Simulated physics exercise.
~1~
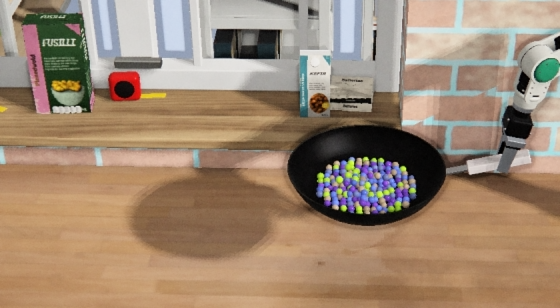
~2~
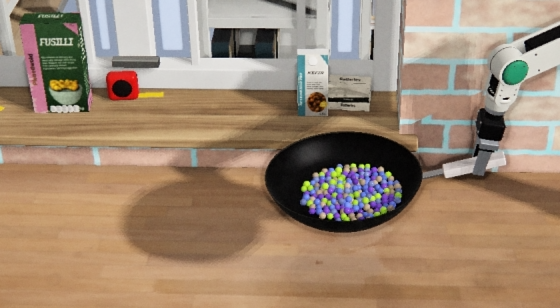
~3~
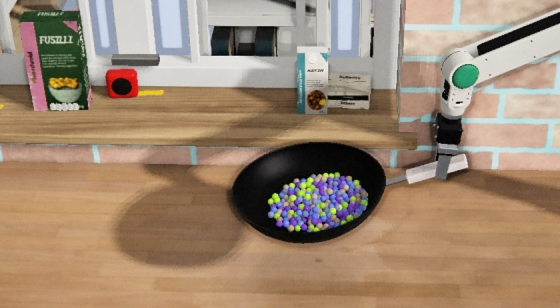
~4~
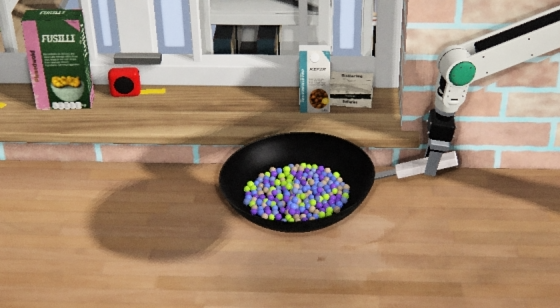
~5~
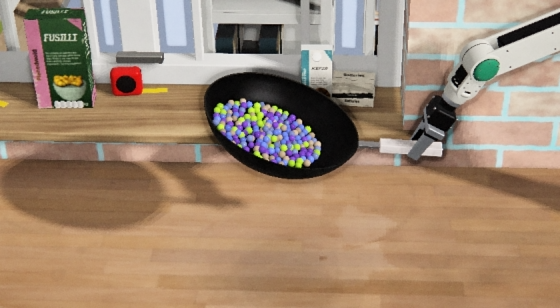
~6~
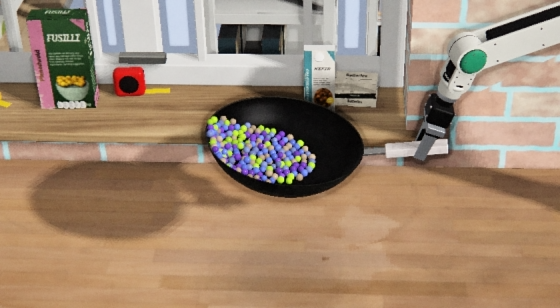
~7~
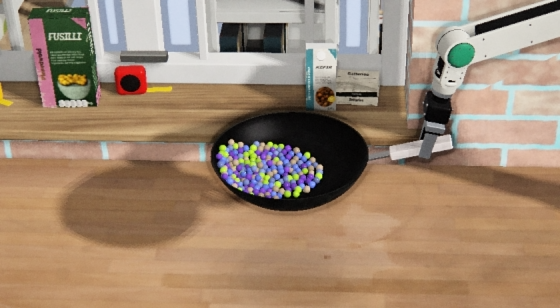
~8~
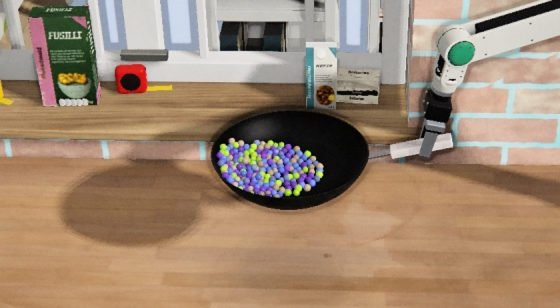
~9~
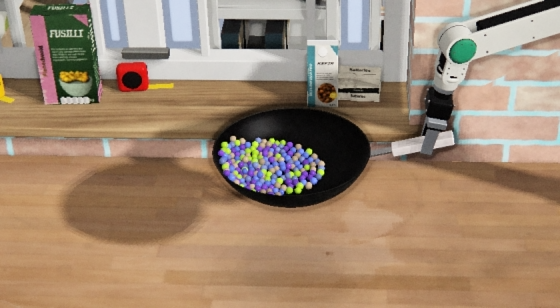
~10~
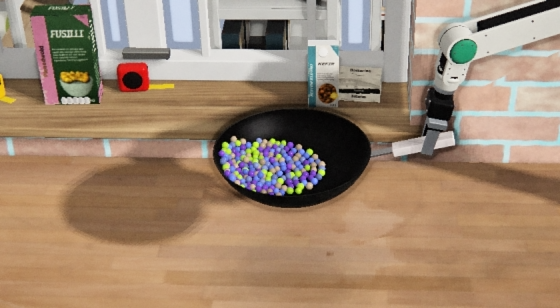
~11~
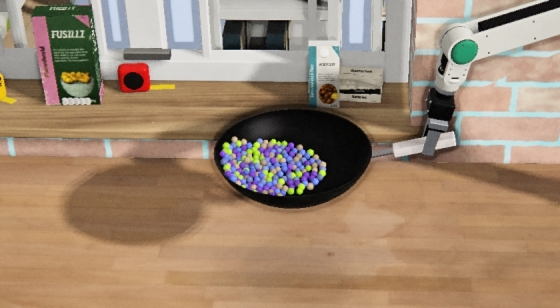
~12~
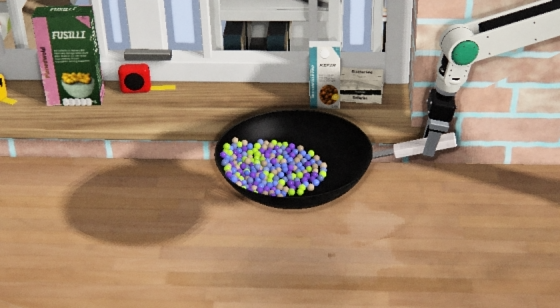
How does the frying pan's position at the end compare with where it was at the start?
At the end the frying pan is further to the left and slightly higher in view than it was at the start.
